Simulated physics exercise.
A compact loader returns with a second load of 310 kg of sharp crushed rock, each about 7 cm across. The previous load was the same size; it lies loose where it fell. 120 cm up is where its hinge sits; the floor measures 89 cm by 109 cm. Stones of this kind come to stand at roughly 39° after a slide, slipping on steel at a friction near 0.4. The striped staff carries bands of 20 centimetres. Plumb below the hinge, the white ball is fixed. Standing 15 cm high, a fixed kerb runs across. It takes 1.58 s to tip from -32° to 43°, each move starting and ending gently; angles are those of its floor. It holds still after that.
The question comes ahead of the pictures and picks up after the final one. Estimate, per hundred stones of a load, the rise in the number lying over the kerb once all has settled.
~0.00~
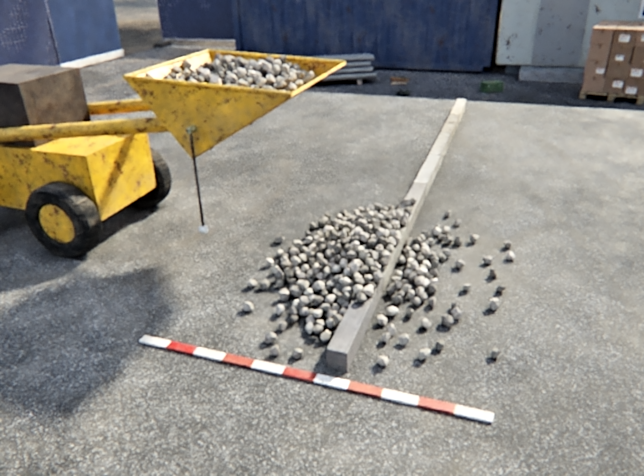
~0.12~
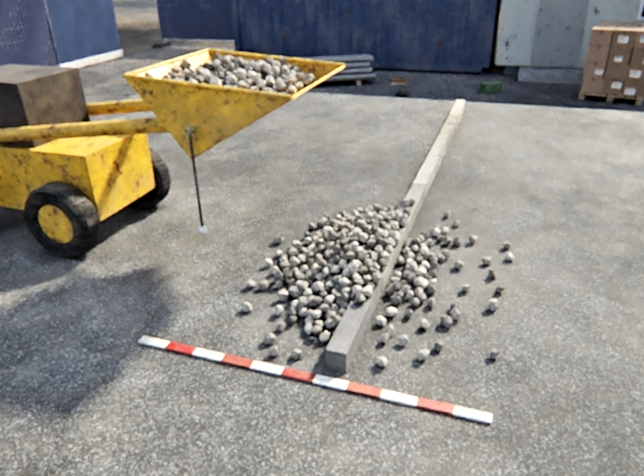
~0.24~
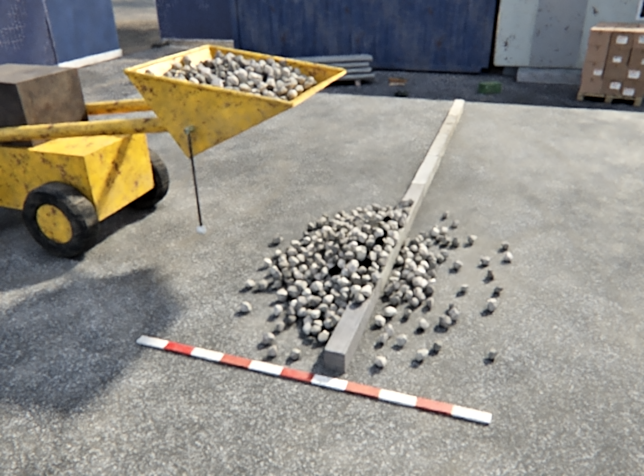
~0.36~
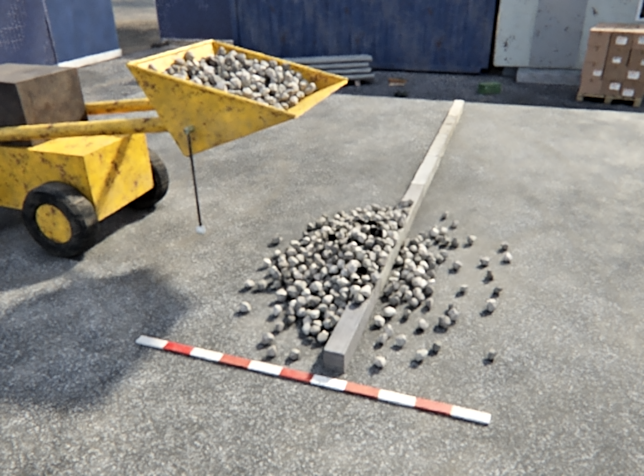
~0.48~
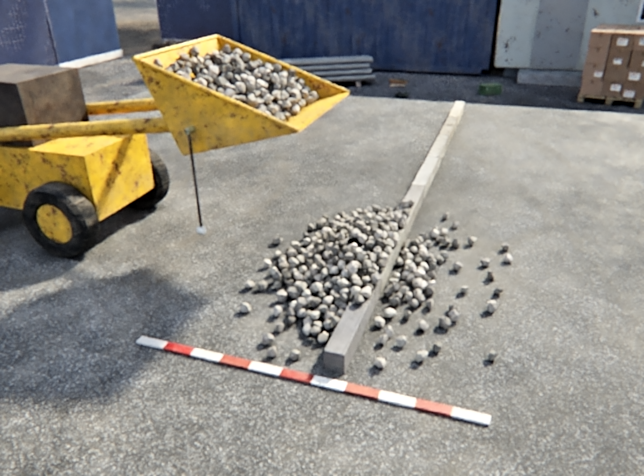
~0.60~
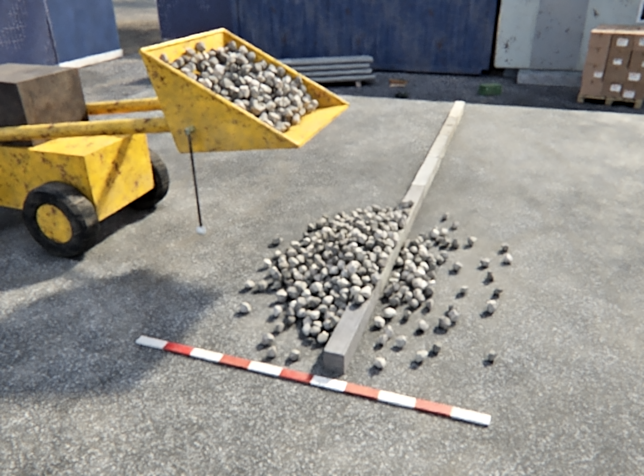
Roughly 2 more per hundred.
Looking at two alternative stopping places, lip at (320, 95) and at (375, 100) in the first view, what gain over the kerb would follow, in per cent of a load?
The first position would add some 20 per cent, the second some 85.
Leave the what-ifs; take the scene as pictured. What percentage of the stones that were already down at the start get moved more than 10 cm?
0 %.
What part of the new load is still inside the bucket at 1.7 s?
About 45 percent.
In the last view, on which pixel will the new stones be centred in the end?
(320, 242).
After 1.2 s the floor is at 31°; in per cent of one load, 100 in the bucket, 87 on this side of the kerb, 14 over the kerb; the foremost stones are at (492, 283).
After 1.7 s the floor is at 43°; in per cent of one load, 43 in the bucket, 143 on this side of the kerb, 14 over the kerb; the foremost stones are at (492, 283).
After 2.0 s the floor is at 43°; in per cent of one load, 4 in the bucket, 183 on this side of the kerb, 14 over the kerb; the foremost stones are at (492, 283).
After 4.6 s the floor is at 43°; in per cent of one load, 0 in the bucket, 185 on this side of the kerb, 15 over the kerb; the foremost stones are at (492, 283). Net gain over the kerb, 2.
